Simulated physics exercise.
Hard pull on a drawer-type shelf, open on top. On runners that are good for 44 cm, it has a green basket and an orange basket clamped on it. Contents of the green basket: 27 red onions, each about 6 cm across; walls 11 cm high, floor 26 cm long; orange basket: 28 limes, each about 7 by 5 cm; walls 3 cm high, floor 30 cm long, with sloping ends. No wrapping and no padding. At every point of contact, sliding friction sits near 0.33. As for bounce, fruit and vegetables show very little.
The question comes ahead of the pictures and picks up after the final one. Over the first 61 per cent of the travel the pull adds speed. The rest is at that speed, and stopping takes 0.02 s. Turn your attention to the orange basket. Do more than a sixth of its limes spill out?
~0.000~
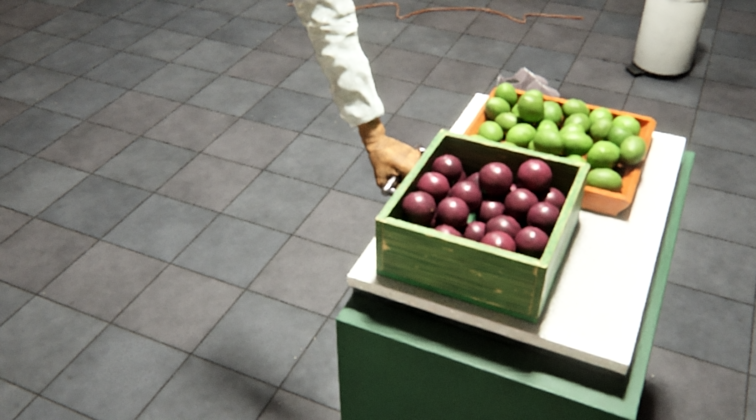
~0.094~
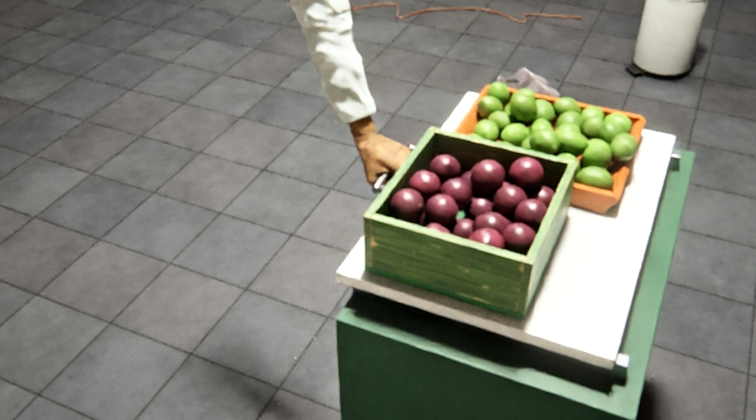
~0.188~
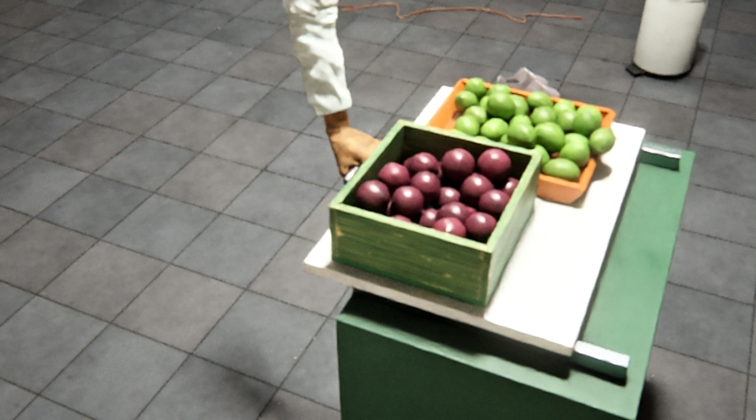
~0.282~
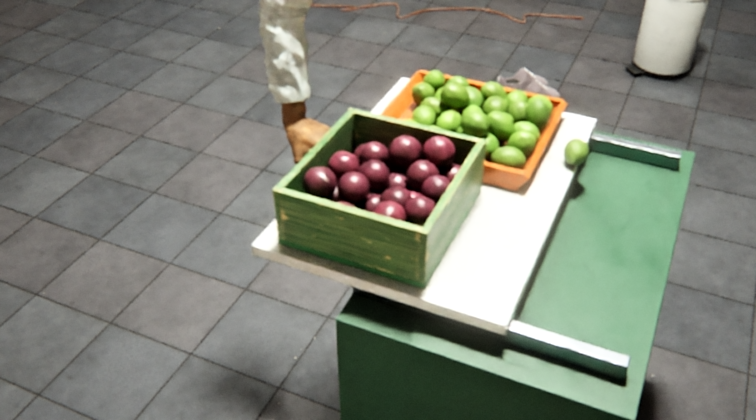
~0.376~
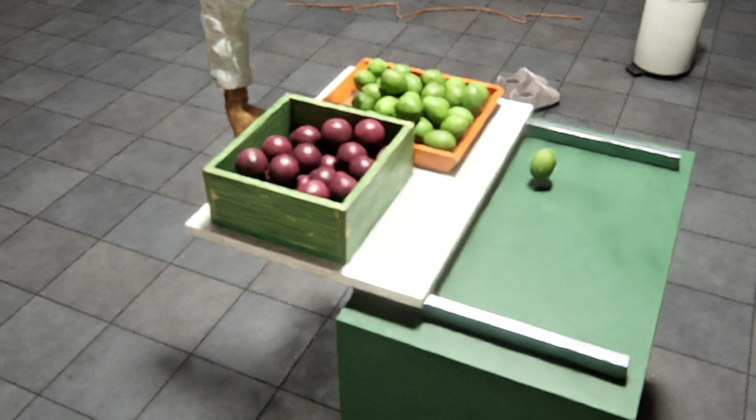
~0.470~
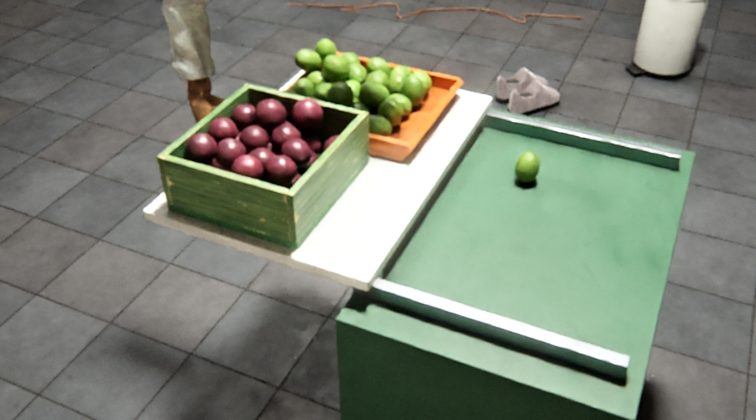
Yes.
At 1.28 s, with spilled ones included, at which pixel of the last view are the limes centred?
Middle: About (329, 93) px.
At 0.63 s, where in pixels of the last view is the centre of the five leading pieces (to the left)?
About (246, 57).
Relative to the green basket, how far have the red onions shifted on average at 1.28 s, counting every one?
I'd put it at close to 2 cm toward the left.
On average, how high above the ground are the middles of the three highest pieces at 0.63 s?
Roughly 96 centimetres.
After 0.51 s, 0 of 27 out of the green basket and 3 of 28 out of the orange basket.
After 0.63 s, 0 of 27 out of the green basket and 7 of 28 out of the orange basket.
After 0.85 s, 0 of 27 out of the green basket and 9 of 28 out of the orange basket.
Outcome (at 1.28 s), 0 of 27 out of the green basket and 9 of 28 out of the orange basket. Asked share, 9 of 28, 32 per cent.
